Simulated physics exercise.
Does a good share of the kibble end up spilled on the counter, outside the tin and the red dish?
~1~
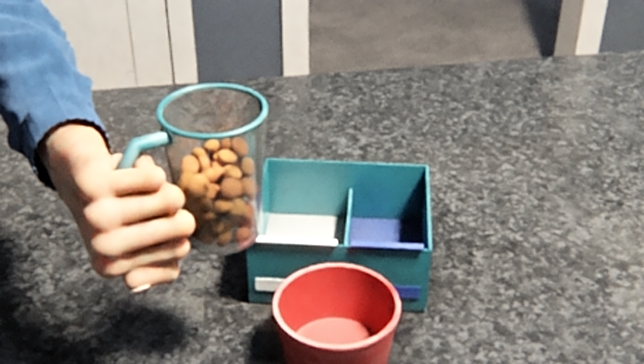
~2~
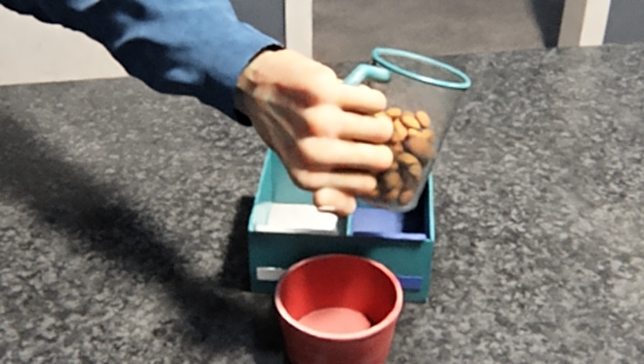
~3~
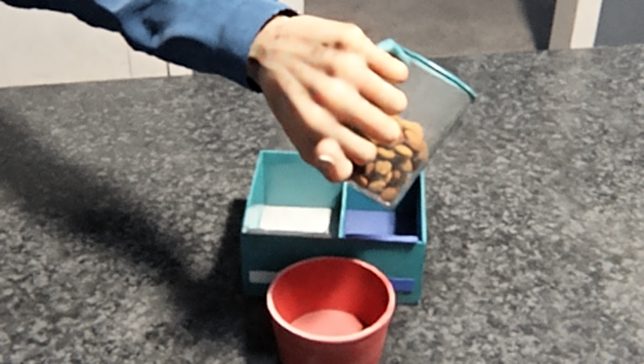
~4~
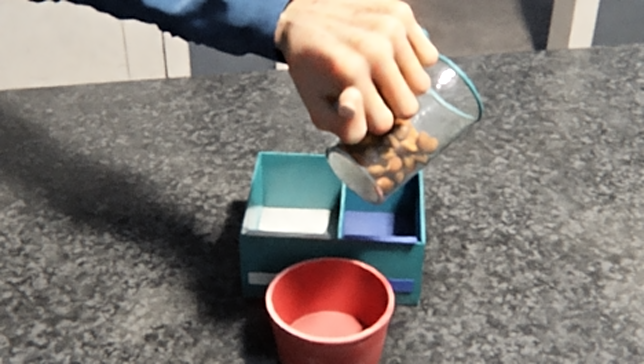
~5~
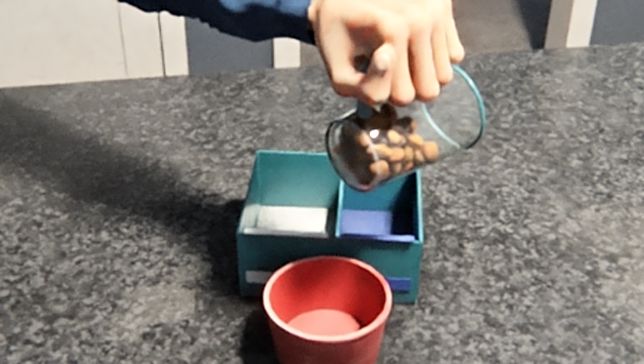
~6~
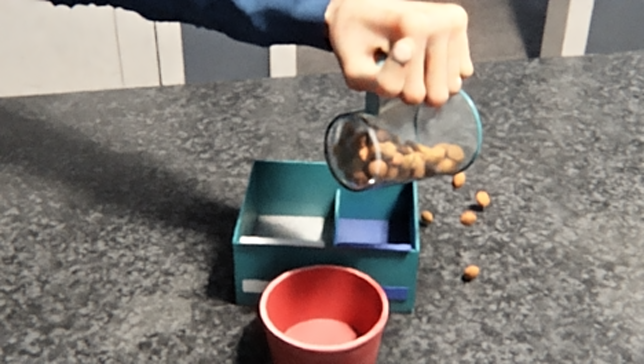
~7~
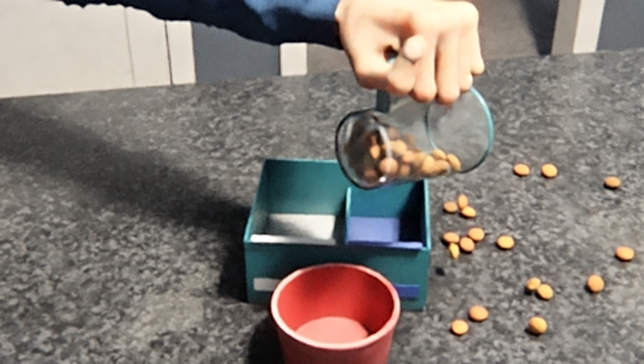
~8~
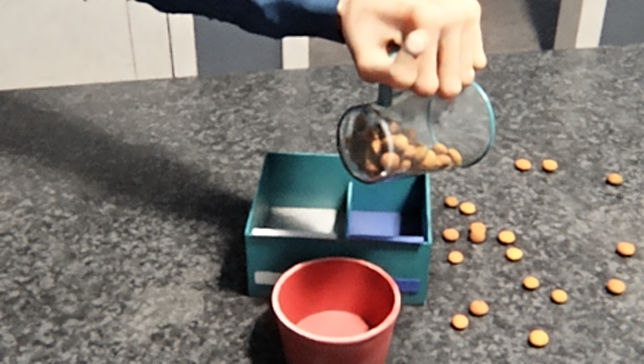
Yes, a good share of the kibble lands on the counter to the right of the tin and the dish. None of it ends up in the red dish or in either section, and the rest stays in the cup.
